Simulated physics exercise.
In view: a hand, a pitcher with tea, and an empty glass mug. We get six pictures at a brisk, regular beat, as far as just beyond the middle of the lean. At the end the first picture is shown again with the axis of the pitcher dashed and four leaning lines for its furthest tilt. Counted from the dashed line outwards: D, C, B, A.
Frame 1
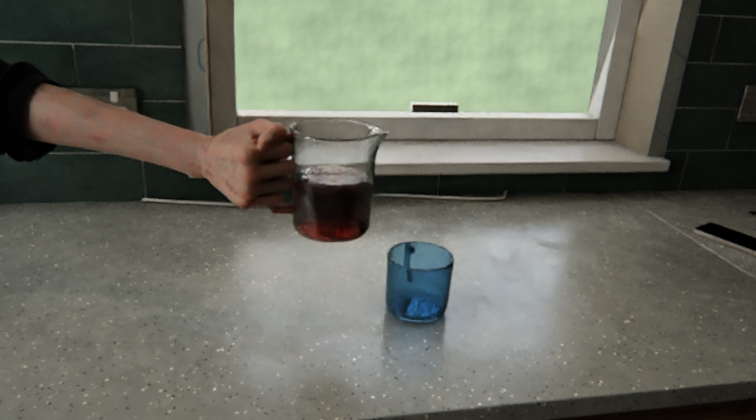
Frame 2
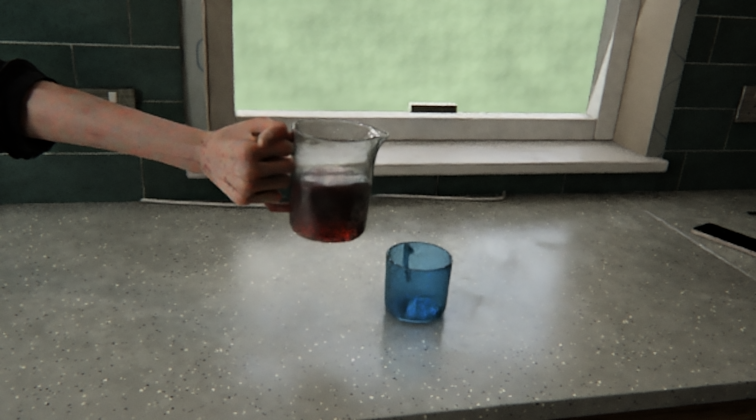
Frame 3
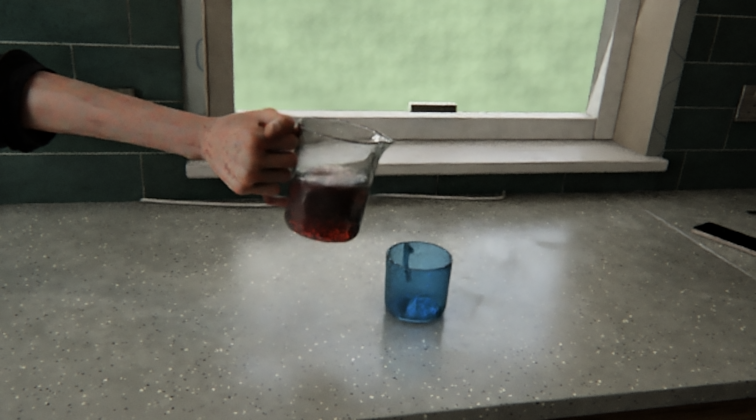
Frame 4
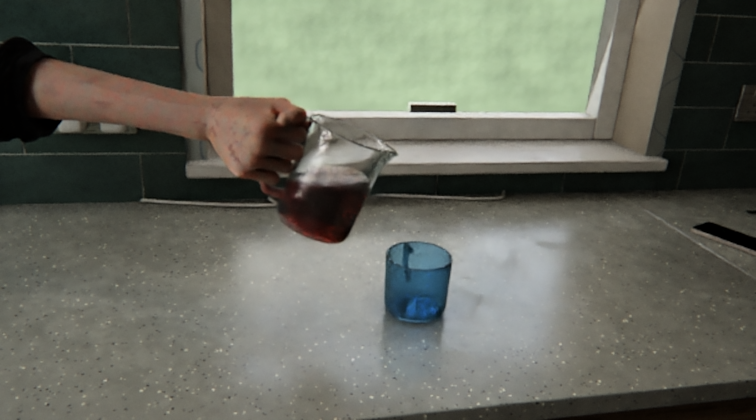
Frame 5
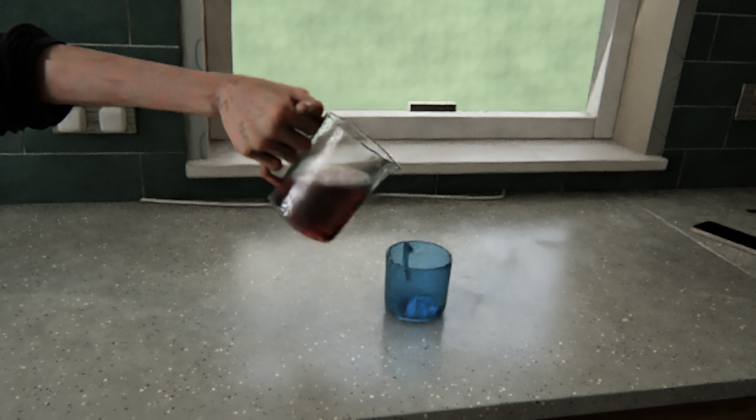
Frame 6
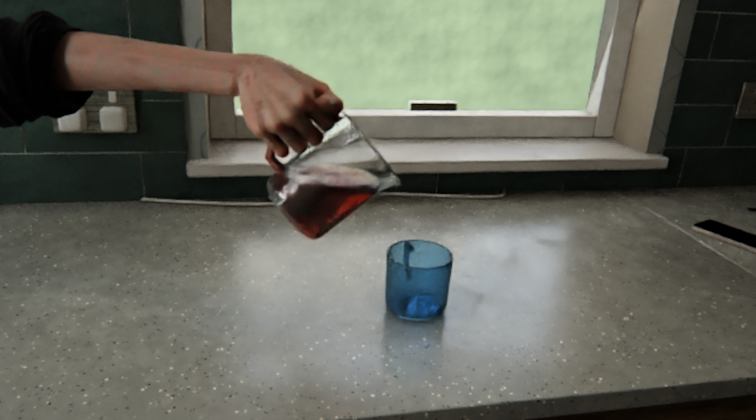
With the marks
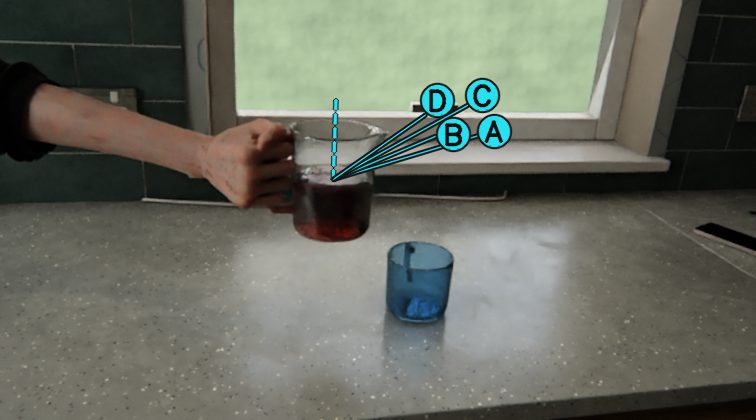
Hand raising and tilting a glass pitcher of dark red tea rightward above an empty blue glass on a speckled countertop.
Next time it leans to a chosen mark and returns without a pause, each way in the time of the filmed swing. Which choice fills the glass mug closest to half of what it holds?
A beats the others.
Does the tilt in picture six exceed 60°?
No.
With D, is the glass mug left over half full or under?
Under half.
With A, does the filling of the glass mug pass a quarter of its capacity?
Yes.
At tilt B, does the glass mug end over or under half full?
Under.
On the marked copy, A at (477, 135); B at (435, 136); C at (468, 104); D at (425, 114).
If A is chosen, the glass mug ends with about 49 % of what it can hold.
If B is chosen, the glass mug ends with about 33 % of what it can hold.
If C is chosen, the glass mug ends with about 17 % of what it can hold.
If D is chosen, the glass mug ends with about 7 % of what it can hold.
